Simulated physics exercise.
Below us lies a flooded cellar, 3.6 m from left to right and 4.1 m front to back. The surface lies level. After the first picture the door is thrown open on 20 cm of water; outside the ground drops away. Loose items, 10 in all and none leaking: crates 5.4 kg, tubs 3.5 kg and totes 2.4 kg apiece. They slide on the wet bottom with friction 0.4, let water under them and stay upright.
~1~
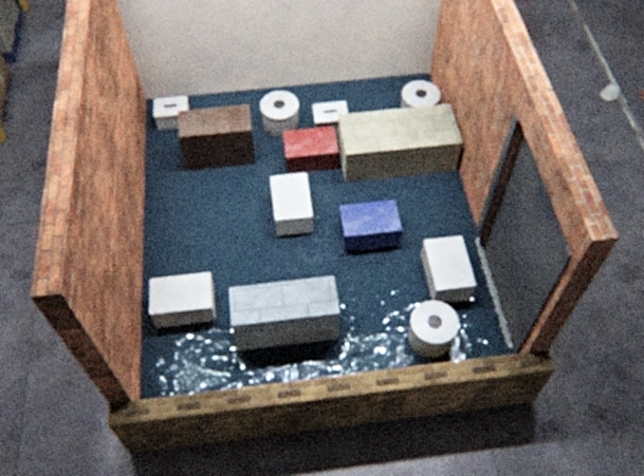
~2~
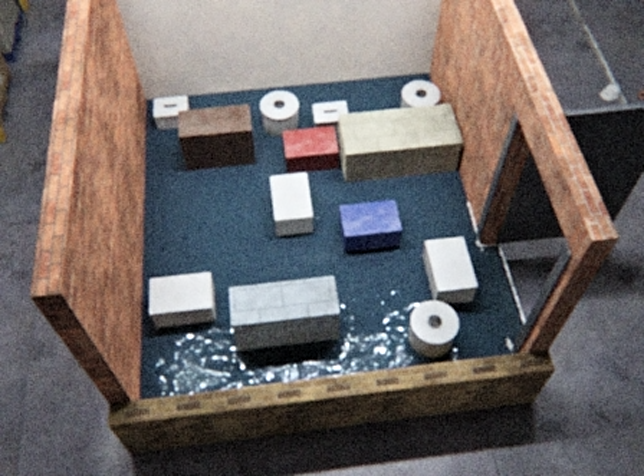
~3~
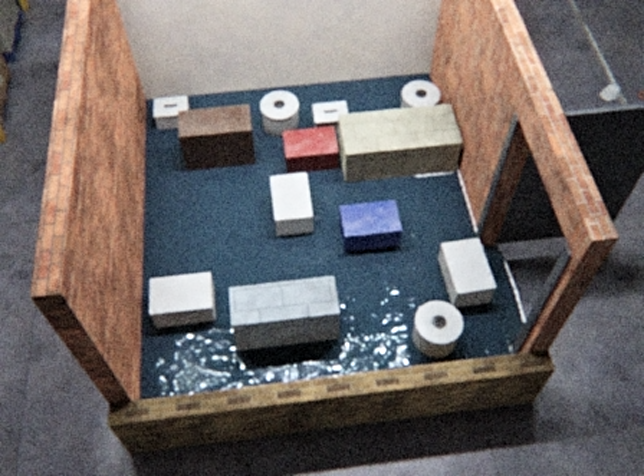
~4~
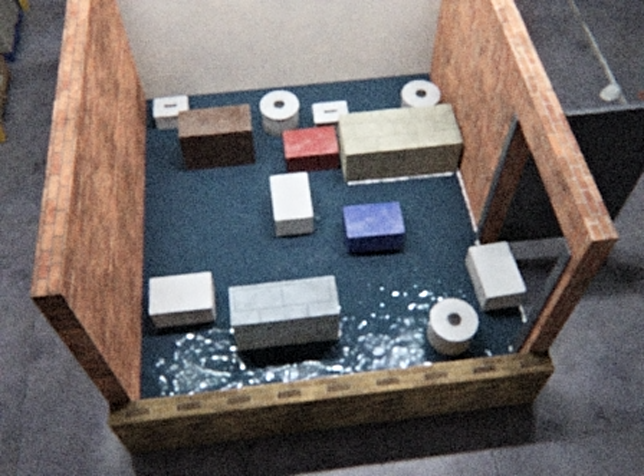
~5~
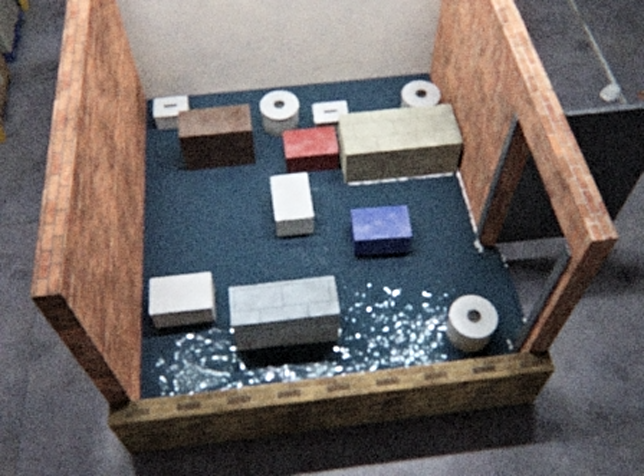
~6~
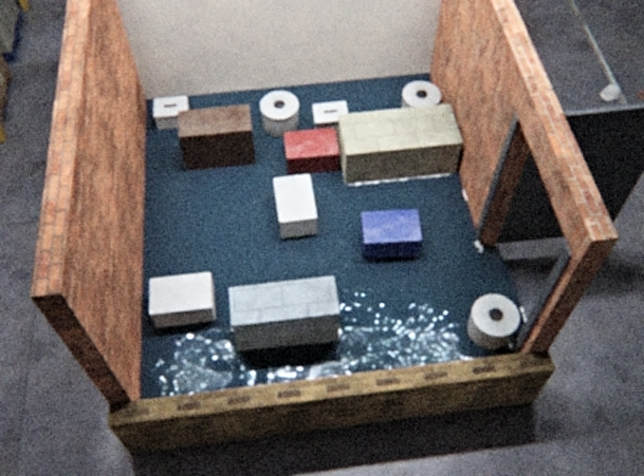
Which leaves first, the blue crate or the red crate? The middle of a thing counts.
The blue one.
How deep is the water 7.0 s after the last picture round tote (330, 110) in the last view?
About 13 cm.
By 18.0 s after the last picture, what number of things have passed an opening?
By then 6.
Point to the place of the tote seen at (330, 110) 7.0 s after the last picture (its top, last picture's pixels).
Near (339, 183).
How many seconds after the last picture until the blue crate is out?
Near 2.5 s.
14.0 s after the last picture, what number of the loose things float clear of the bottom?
5 of them.
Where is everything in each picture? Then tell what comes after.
In the first frame, the blue crate at (370, 218) floats; the red crate at (310, 142) floats; about 2700 L in view; 0 of 10 have shifted.
In the second frame, the blue crate at (370, 218) floats; the red crate at (310, 142), afloat; 20 cm deep round most things; 0 of 10 have shifted.
In the third frame, the blue crate at (370, 218), afloat; the red crate at (310, 142), afloat; about 2630 L in view; 1 of 10 have shifted.
In the fourth frame, the blue crate at (374, 219), afloat, 4 cm from its start; the red crate at (310, 142), afloat; about 2590 L in view; 2 of 10 have shifted.
In the fifth frame, the blue crate at (381, 223), afloat, 12 cm from its start; the red crate at (311, 142), afloat; 20 cm deep round most things; 3 of 10 have shifted.
In the sixth frame, the blue crate at (391, 226) floats, 23 cm from its start; the red crate at (311, 143) floats; 20 cm deep round most things; 3 of 10 have shifted.
Then, 2.0 s after the last picture the blue crate is near (476, 258), 1.2 m from its start, afloat; the red crate is near (320, 176), 0.5 m from its start, afloat; 2 of 10 are out; 8 afloat.
Then, 7.0 s after the last picture the blue crate has gone out (2.5 s after the last picture); the red crate is near (471, 249), 2.2 m from its start, afloat; 4 of 10 are out; 6 afloat.
Then, 14.0 s after the last picture the blue crate has gone out (2.5 s after the last picture); the red crate has gone out (7.6 s after the last picture); 5 of 10 are out; 5 afloat.
Then, 18.0 s after the last picture the blue crate has gone out (2.5 s after the last picture); the red crate has gone out (7.6 s after the last picture); 6 of 10 are out; 4 afloat.
